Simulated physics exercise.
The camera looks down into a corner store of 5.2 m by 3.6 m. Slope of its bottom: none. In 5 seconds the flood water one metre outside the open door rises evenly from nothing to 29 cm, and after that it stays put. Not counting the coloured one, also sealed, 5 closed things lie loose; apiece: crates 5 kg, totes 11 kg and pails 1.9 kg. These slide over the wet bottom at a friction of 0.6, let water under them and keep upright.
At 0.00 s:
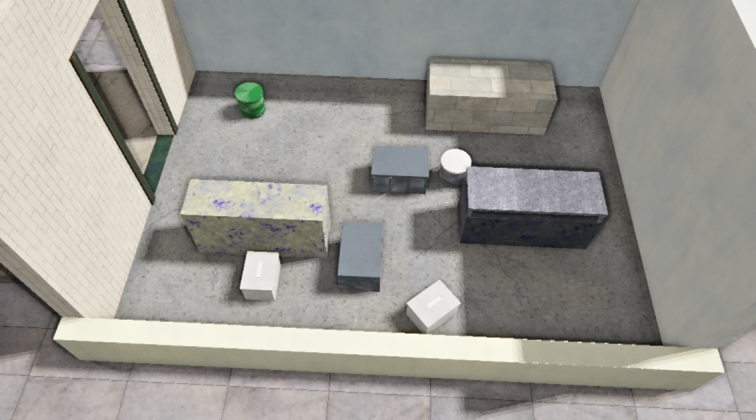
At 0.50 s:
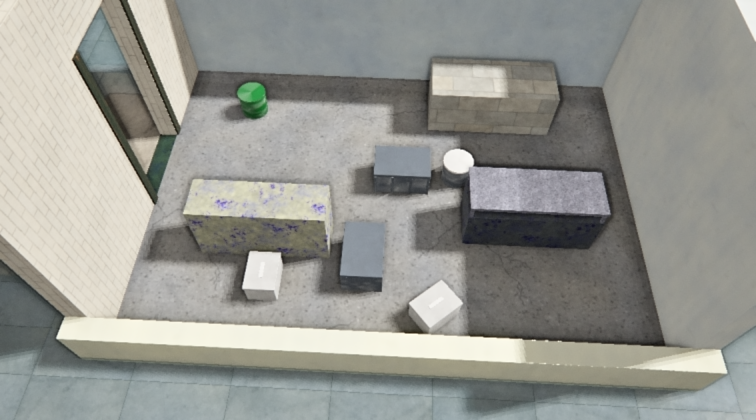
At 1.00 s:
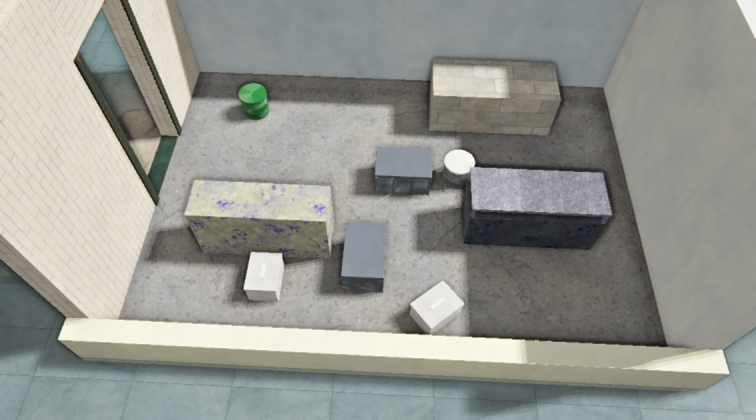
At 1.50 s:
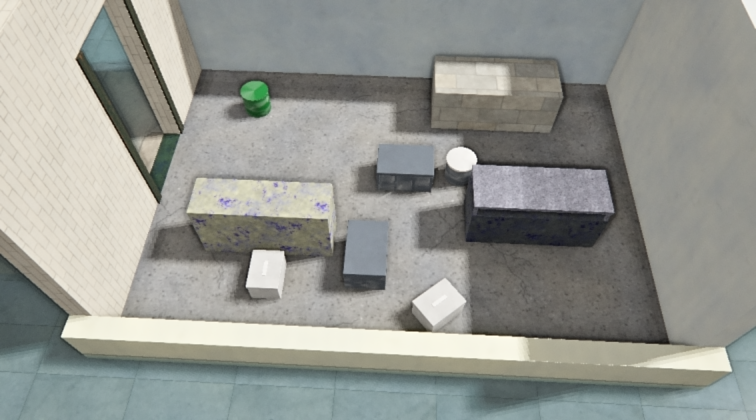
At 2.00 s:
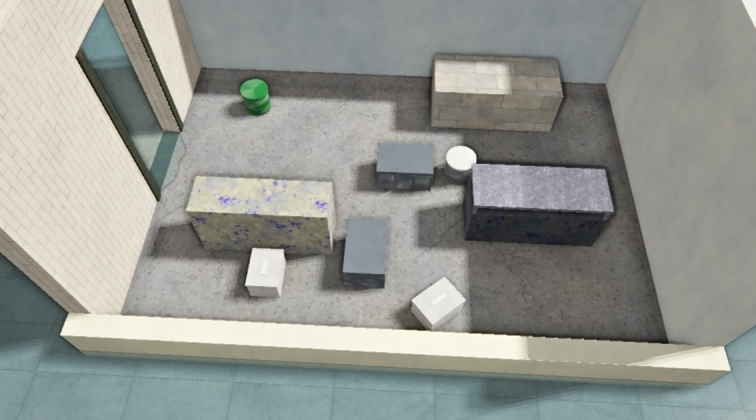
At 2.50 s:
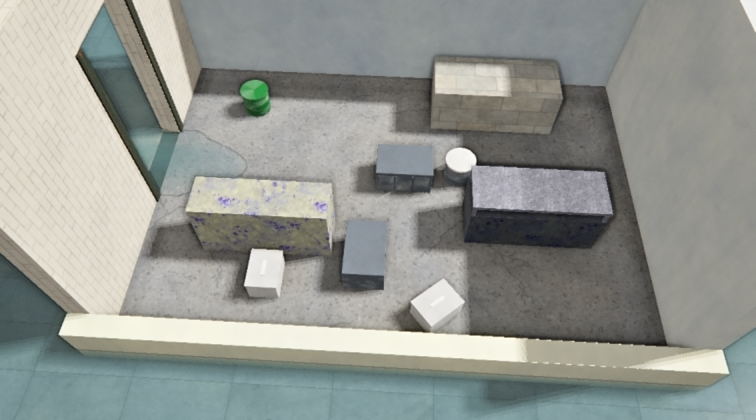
In a walled storeroom seen from above, blocks, boxes and a green pail stayed put while bluish water appeared outside, then a thin puddle crept in from the doorway on the left.
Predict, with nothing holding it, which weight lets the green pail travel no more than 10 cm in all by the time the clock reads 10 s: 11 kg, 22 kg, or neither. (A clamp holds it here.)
Outcome: The small mass serves.
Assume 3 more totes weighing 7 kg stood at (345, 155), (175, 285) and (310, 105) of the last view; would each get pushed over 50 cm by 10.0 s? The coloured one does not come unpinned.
Taking them in order, the first is beyond the line, the second inside the line and the third inside the line.
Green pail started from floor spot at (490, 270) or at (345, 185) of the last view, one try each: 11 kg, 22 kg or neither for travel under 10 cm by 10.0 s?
First try both suffice, second try the heavier suffices.
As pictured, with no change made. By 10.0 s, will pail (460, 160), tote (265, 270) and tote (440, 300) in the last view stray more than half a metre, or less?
In order, the three come out above, beneath and beneath.
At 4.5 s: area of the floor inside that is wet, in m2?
Flooded: Near 6.5 m2.
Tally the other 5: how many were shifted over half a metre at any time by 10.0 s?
2.
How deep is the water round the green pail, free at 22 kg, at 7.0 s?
Close to 5 cm deep.
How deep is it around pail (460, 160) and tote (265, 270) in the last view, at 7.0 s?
9 and 0 cm.
After 3.5 s the green pail would be 0 cm from its start with 11 kg and 0 cm from its start with 22 kg; 2 cm of water round it then.
After 4.5 s the green pail would be 0 cm from its start with 11 kg and 0 cm from its start with 22 kg; 4 cm of water round it then.
After 7.0 s the green pail would be 0 cm from its start with 11 kg and 0 cm from its start with 22 kg; 5 cm of water round it then.
After 10.0 s the green pail would be 0 cm from its start with 11 kg and 0 cm from its start with 22 kg; 8 cm of water round it then.
